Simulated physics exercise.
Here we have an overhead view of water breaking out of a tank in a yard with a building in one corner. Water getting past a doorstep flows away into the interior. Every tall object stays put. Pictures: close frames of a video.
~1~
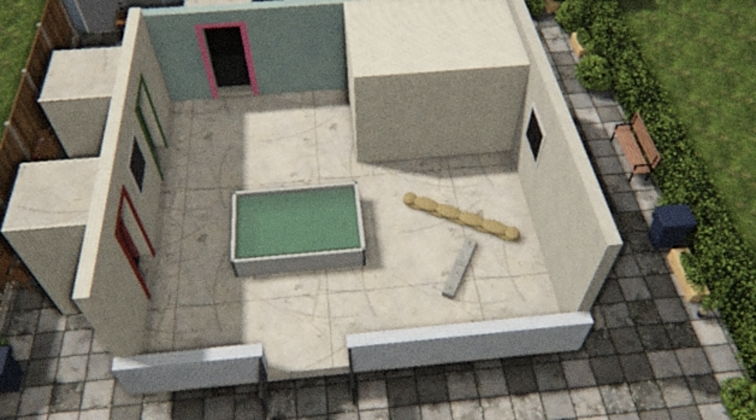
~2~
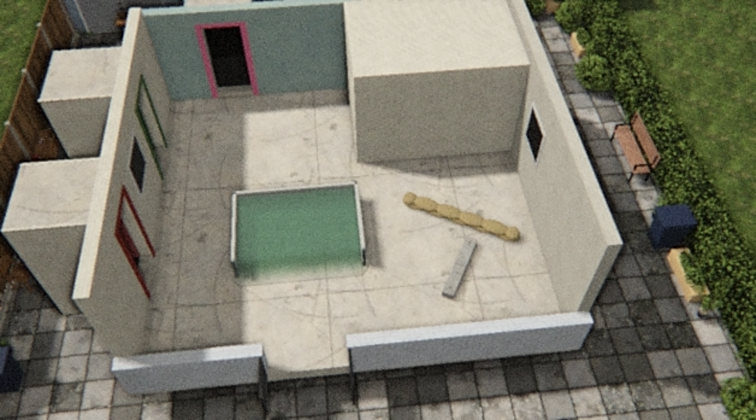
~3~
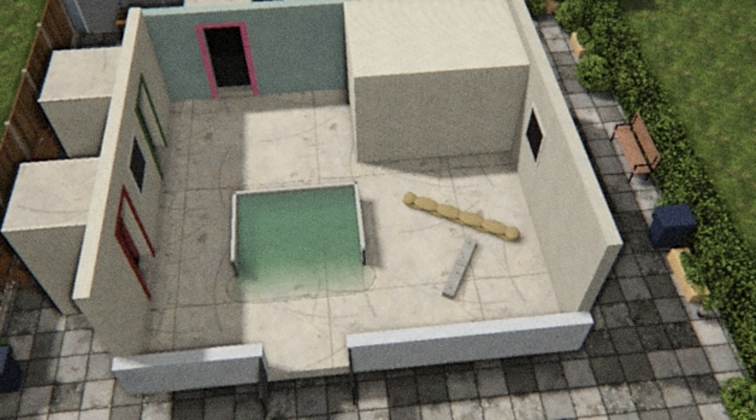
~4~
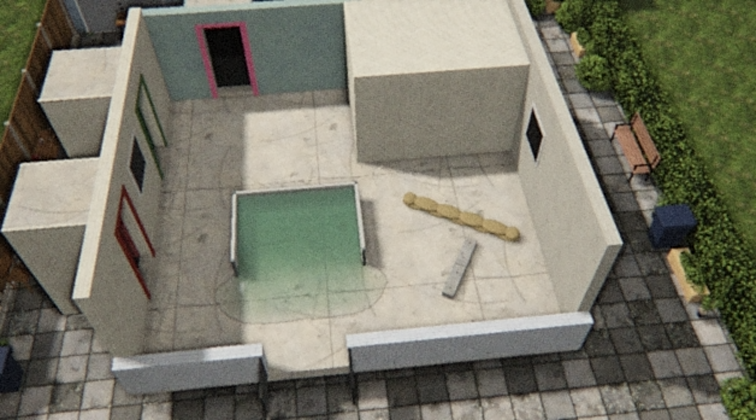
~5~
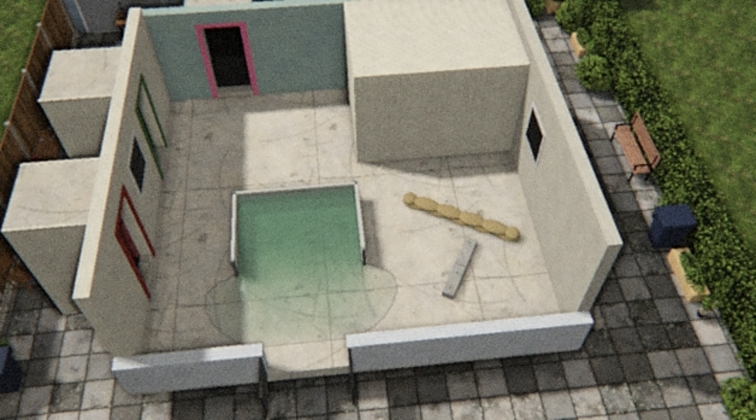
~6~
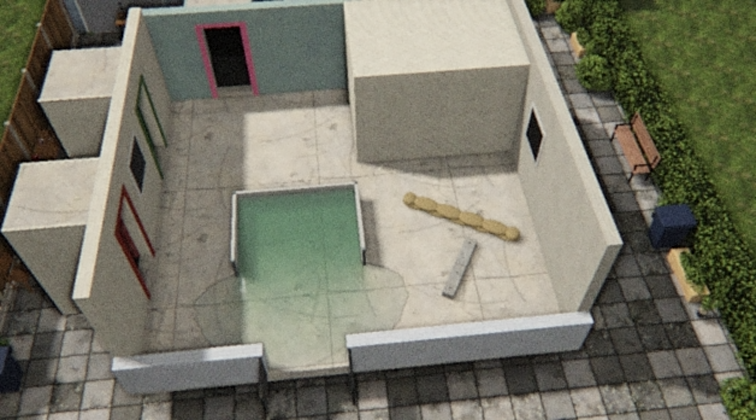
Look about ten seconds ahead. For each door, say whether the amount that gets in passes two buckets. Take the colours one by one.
Green door: No, pink door: No, red door: No.
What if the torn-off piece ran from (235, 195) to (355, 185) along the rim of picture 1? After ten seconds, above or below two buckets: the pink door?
What follows is that pink door crosses the line.
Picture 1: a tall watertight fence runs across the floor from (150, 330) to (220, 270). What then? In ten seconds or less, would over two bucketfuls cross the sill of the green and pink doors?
I'd say the green door admits under the limit while the pink door admits under the limit.
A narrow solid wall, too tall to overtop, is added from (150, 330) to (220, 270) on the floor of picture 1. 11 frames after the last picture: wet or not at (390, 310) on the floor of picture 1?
Submerged.
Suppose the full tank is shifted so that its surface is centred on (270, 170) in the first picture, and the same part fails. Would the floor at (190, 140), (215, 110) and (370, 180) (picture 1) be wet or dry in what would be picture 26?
The three spots read left dry, left dry, left dry.
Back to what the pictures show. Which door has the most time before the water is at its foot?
Answer: The pink-painted one.
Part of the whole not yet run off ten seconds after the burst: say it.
Roughly 50 per cent.
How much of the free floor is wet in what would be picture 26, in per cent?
35 %, roughly.
A moment on, water covers 20 % of the floor; the green door not reached, the pink door not reached, the red door not reached.
Next, water covers 20 % of the floor; the green door not reached, the pink door not reached, the red door not reached.
Then, water covers 35 % of the floor; the green door not reached, the pink door not reached, the red door wet at the sill, nothing in.
Later, water covers 55 % of the floor; the green door wet at the sill, nothing in, the pink door not reached, the red door wet at the sill, nothing in.
In the end, water covers 70 % of the floor; the green door wet at the sill, nothing in, the pink door wet at the sill, nothing in, the red door wet at the sill, nothing in.
